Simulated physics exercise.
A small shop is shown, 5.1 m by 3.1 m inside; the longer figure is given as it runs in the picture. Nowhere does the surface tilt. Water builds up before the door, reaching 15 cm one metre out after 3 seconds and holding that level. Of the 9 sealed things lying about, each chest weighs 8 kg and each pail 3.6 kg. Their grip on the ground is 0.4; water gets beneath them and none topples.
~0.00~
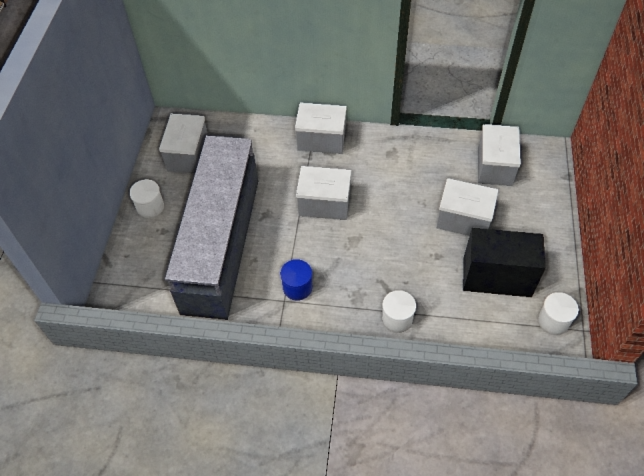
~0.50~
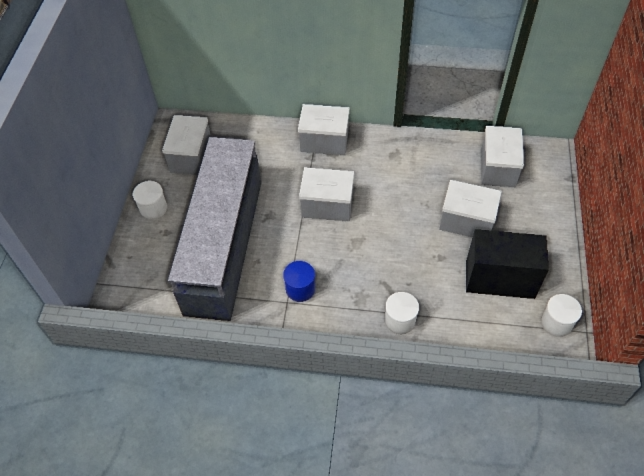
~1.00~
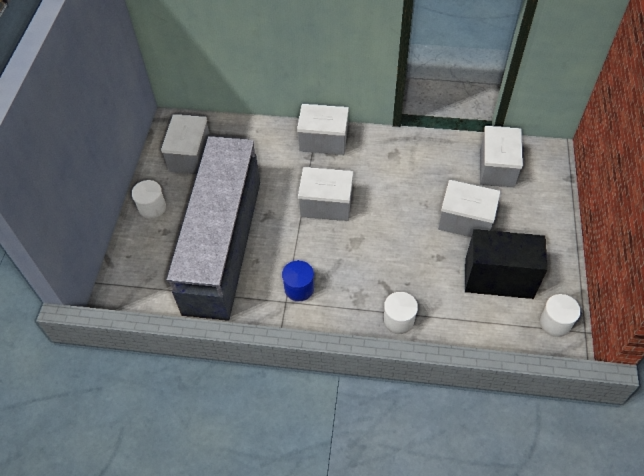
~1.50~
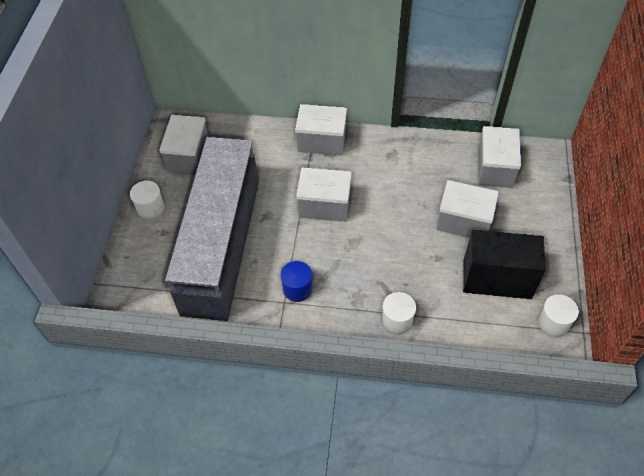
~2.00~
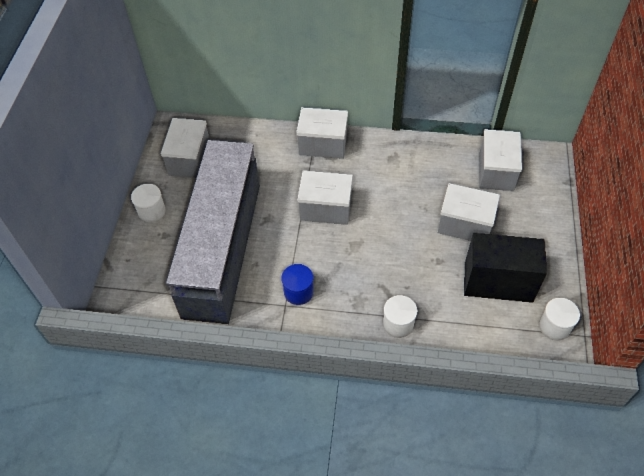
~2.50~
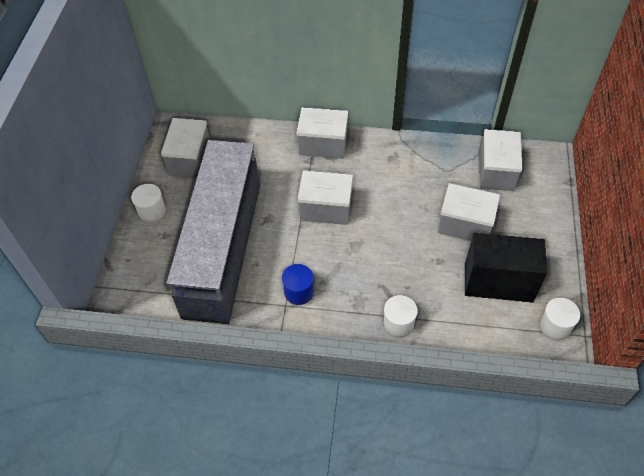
In a small shop, nothing shifts as a little water appears inside the doorway.
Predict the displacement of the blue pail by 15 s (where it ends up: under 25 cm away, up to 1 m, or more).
My money says it heads well off.
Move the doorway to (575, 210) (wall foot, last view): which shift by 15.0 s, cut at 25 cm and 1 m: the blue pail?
Then the blue pail is swept a long way.
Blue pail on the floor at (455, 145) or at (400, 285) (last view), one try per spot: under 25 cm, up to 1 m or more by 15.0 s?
At the first spot it winds up well off, and at the second it winds up well off.
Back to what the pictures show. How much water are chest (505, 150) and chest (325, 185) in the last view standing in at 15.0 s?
Depth approx. 6 cm / 7 cm.
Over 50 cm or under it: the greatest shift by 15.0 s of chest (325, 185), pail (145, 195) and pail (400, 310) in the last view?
First greater, then smaller, then greater.
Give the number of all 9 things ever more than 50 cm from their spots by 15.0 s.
I make it 8.
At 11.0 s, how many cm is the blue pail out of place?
I'd guess some 140 cm by then.
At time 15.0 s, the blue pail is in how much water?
Close to 6 centimetres.
After 3.5 s the blue pail is near (298, 277), 0.0 m from its start, aground; 0 afloat.
After 6.8 s the blue pail is near (293, 279), 0.0 m from its start, aground; 2 afloat.
After 11.0 s the blue pail is near (279, 172), 1.4 m from its start, afloat; 6 afloat.
After 15.0 s the blue pail is near (177, 129), 2.5 m from its start, afloat; 9 afloat.
